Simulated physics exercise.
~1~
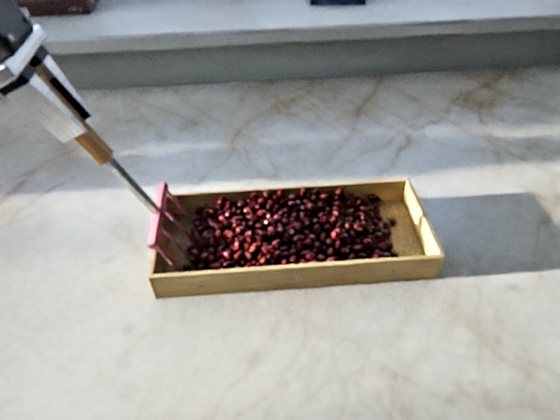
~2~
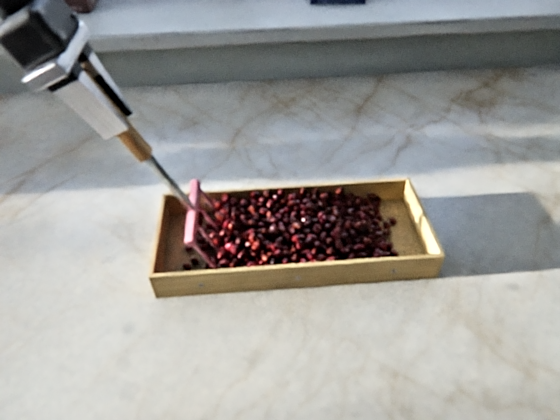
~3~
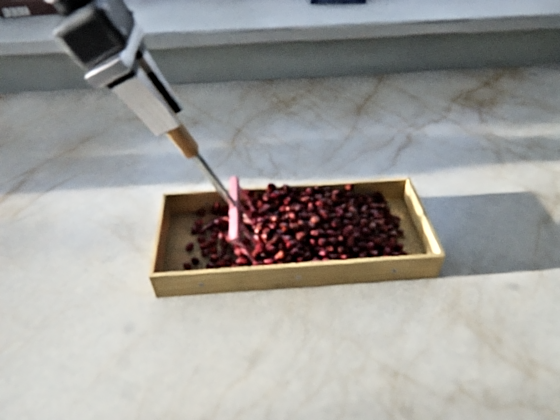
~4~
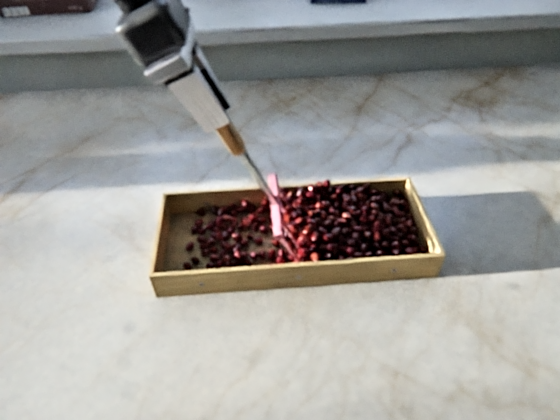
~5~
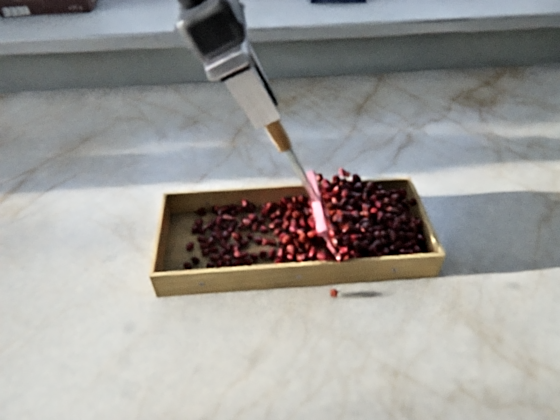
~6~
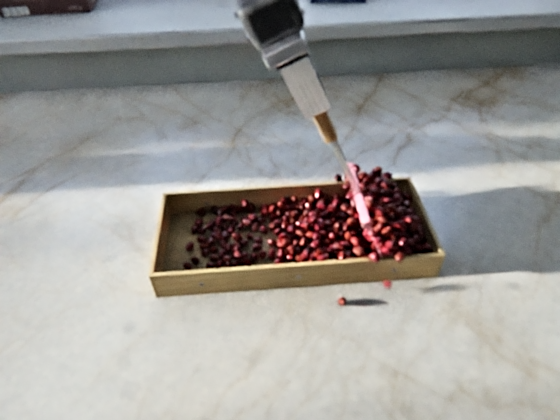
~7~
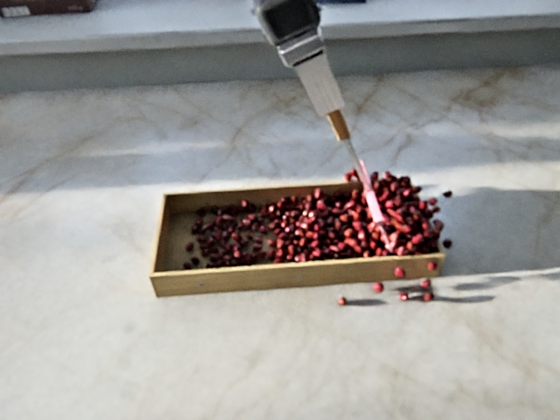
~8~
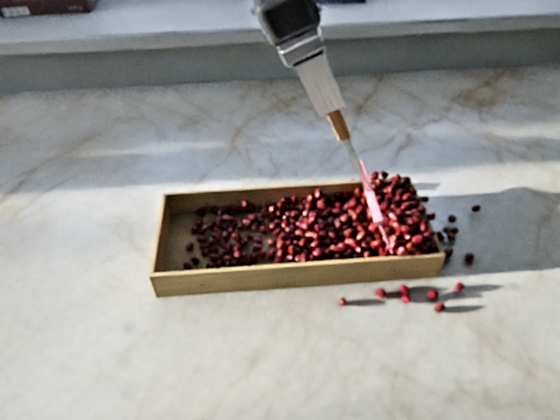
On a marble tabletop, a robot arm dragging a pink rake rightward through a tray of dark red beans, spilling a few outside.
